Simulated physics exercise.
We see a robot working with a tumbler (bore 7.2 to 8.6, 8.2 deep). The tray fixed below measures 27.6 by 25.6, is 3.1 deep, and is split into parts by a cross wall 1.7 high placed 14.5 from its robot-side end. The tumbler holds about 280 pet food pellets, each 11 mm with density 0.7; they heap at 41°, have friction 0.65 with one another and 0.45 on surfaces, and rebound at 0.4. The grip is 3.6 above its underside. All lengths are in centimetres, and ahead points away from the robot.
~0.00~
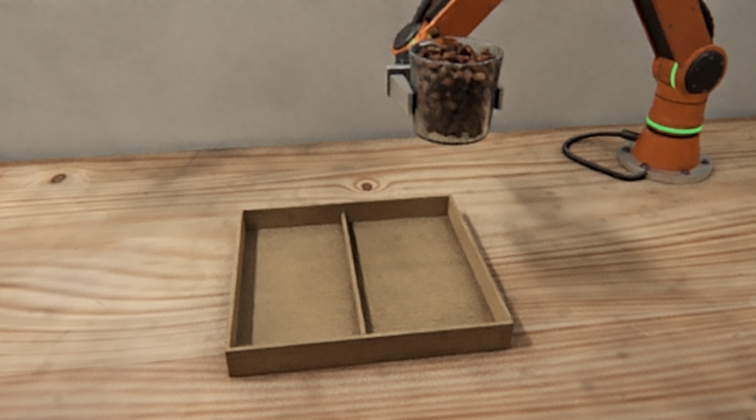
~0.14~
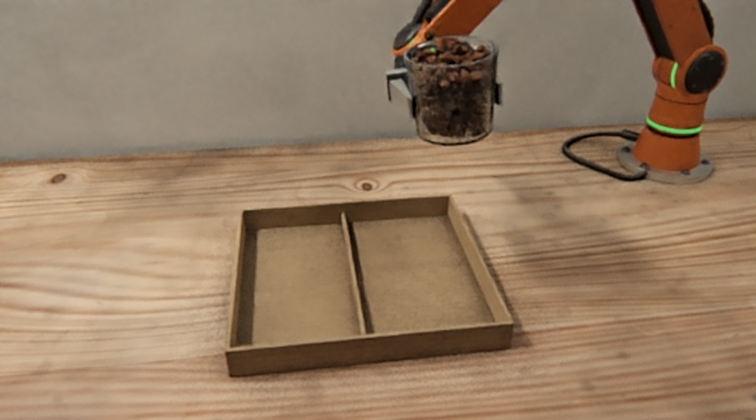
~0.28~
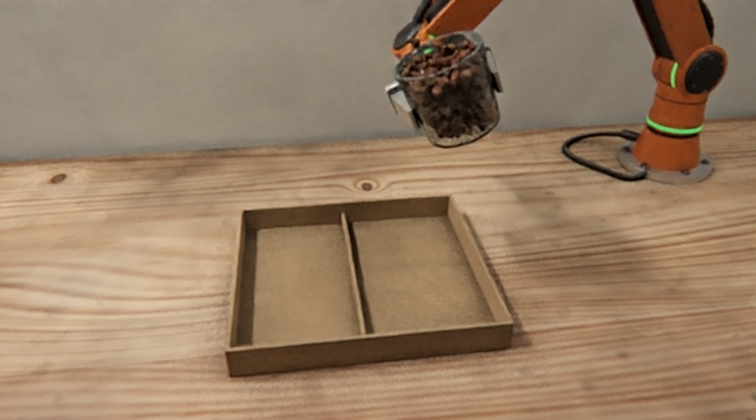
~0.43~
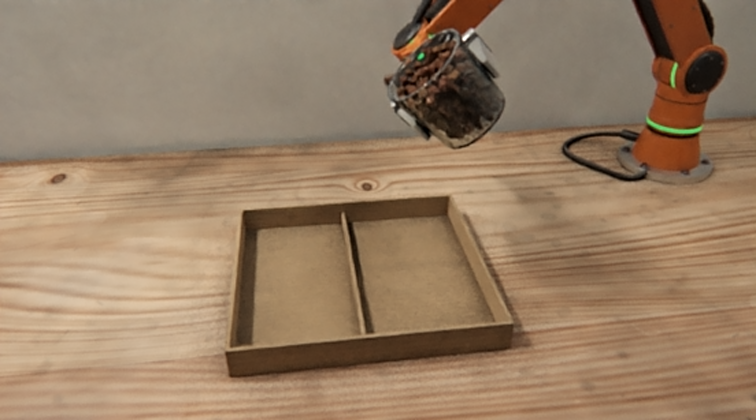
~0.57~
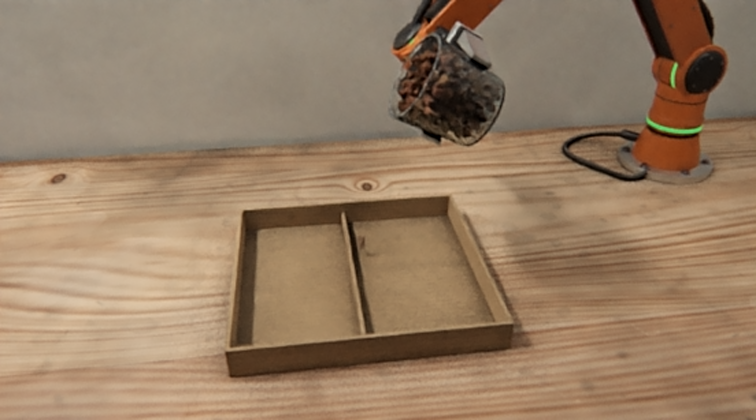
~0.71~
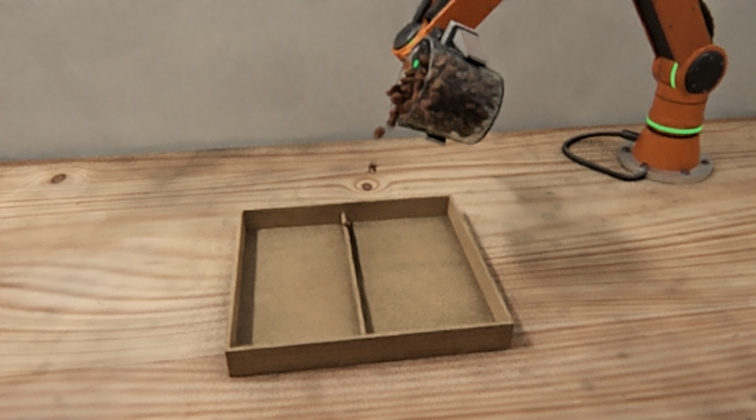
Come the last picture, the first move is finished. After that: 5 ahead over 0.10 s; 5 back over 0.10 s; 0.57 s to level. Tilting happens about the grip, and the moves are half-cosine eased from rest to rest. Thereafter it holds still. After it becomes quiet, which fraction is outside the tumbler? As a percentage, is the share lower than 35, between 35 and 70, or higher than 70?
The share is between 35 and 70 per cent.
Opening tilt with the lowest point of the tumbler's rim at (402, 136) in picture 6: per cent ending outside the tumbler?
I'd say close to 95 per cent.
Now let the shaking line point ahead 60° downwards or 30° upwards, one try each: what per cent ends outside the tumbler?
Near 10 and 85 percent respectively.
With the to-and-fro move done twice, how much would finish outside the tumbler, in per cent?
My guess is near 65 per cent.
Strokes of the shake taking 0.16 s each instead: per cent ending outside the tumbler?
Estimate for that case: 20 %.
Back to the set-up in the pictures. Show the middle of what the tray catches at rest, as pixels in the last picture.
(321, 282).
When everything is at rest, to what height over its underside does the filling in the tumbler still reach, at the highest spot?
The top sits some 6.5 cm up.
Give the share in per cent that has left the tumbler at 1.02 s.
I'd say some 55 percent.
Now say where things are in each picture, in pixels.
In the first picture, tumbler middle at (453, 93), level; upper third of the load around (455, 67), from x 420 to 490, top at y 35; 278 in the tumbler.
In the second picture, tumbler middle at (453, 93), tilted 6° forward; upper third of the load around (456, 68), from x 415 to 490, top at y 35.
In the third picture, tumbler middle at (451, 93), tilted 23° forward; upper third of the load around (453, 69), from x 405 to 490, top at y 40.
In the fourth picture, tumbler middle at (450, 94), tilted 43° forward; upper third of the load around (449, 71), from x 390 to 495, top at y 45; 277 in the tumbler, 1 in flight or on a rim.
In the fifth picture, tumbler middle at (449, 95), tilted 60° forward; upper third of the load around (447, 73), from x 360 to 495, top at y 50; 277 in the tumbler, 1 in the robot-side part.
In the sixth picture, tumbler middle at (449, 96), tilted 66° forward; upper third of the load around (447, 78), from x 350 to 495, top at y 55; 275 in the tumbler, 1 in the far-side part, 2 in flight or on a rim.
By 1.02 s, tilted 60° forward, highest piece 24 above the table; 131 in the tumbler, 41 in the far-side part, 6 on the table or floor, 3 in the robot-side part, 97 in flight or on a rim.
By 1.33 s, tilted 11° forward, highest piece 26 above the table; 128 in the tumbler, 90 in the far-side part, 42 in the robot-side part, 16 on the table or floor, 2 in flight or on a rim.
By 1.68 s, level, highest piece 26 above the table; 128 in the tumbler, 90 in the far-side part, 44 in the robot-side part, 16 on the table or floor.
By 2.73 s, level, highest piece 26 above the table; 128 in the tumbler, 90 in the far-side part, 44 in the robot-side part, 16 on the table or floor.
Final count, 128 in the tumbler, 90 in the far-side part, 44 in the robot-side part, 16 on the table or floor. That is 54 % outside the tumbler.
